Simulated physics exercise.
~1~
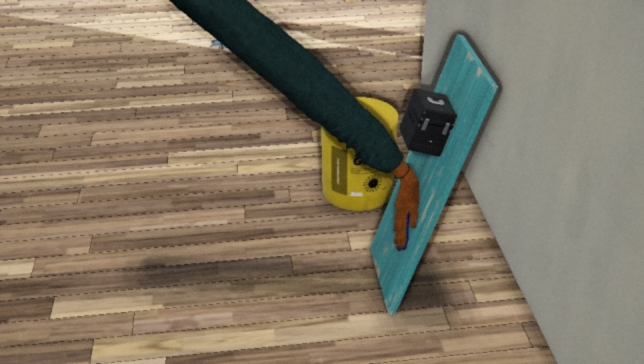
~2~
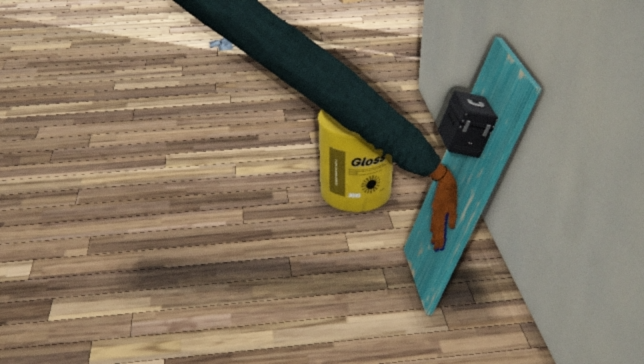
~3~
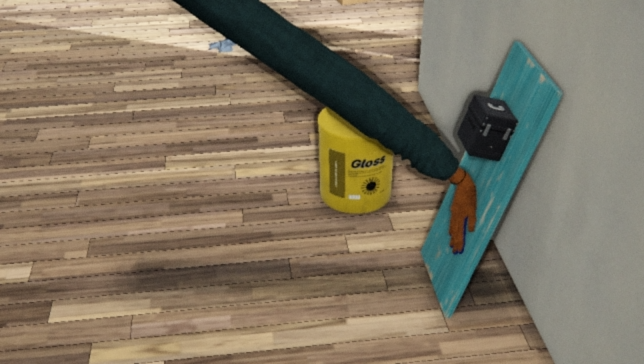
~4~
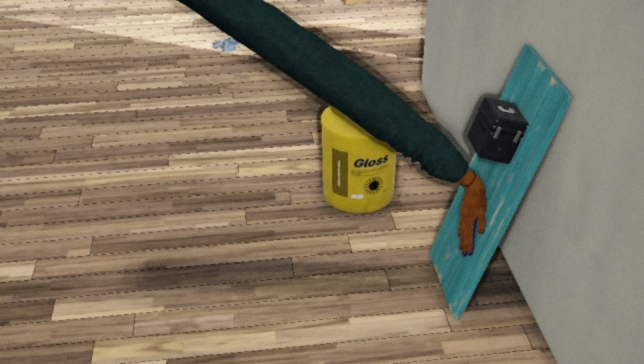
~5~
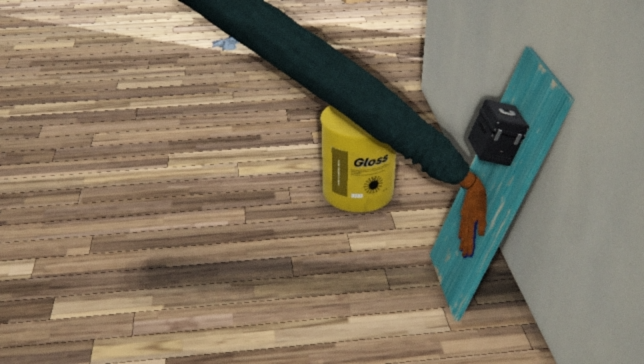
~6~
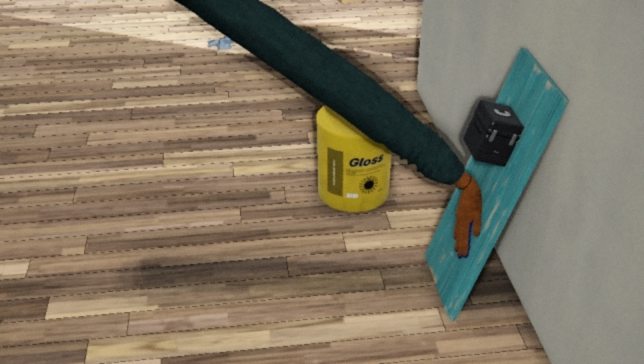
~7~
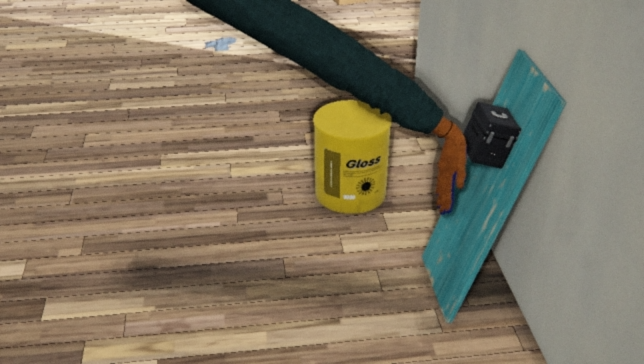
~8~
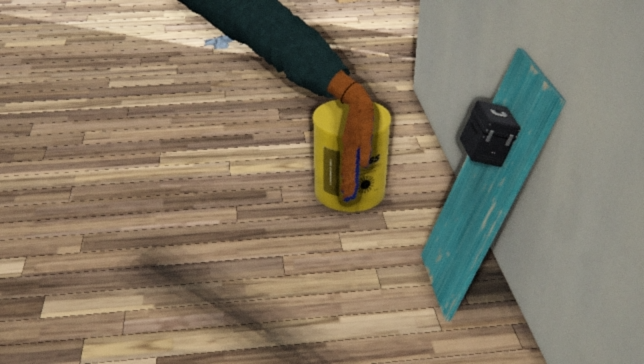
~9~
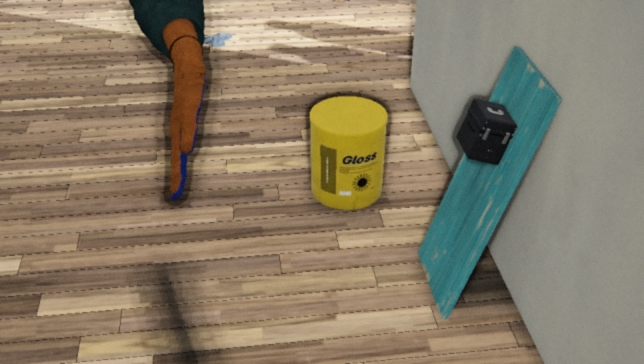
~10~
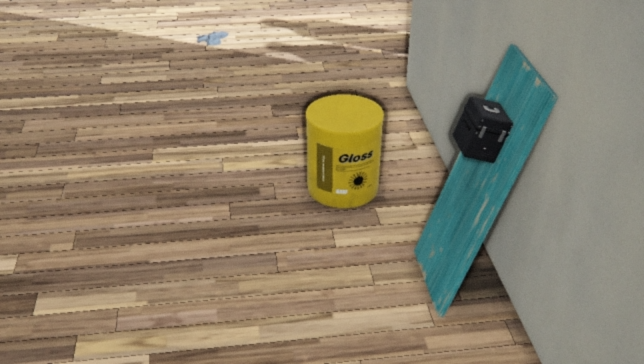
The clip shows a hand in a dark green sleeve moving a turquoise board with a small black box on it to the right, leaning it against a grey wall beside a yellow pail. The hand lets go and withdraws, and the board stays leaning.
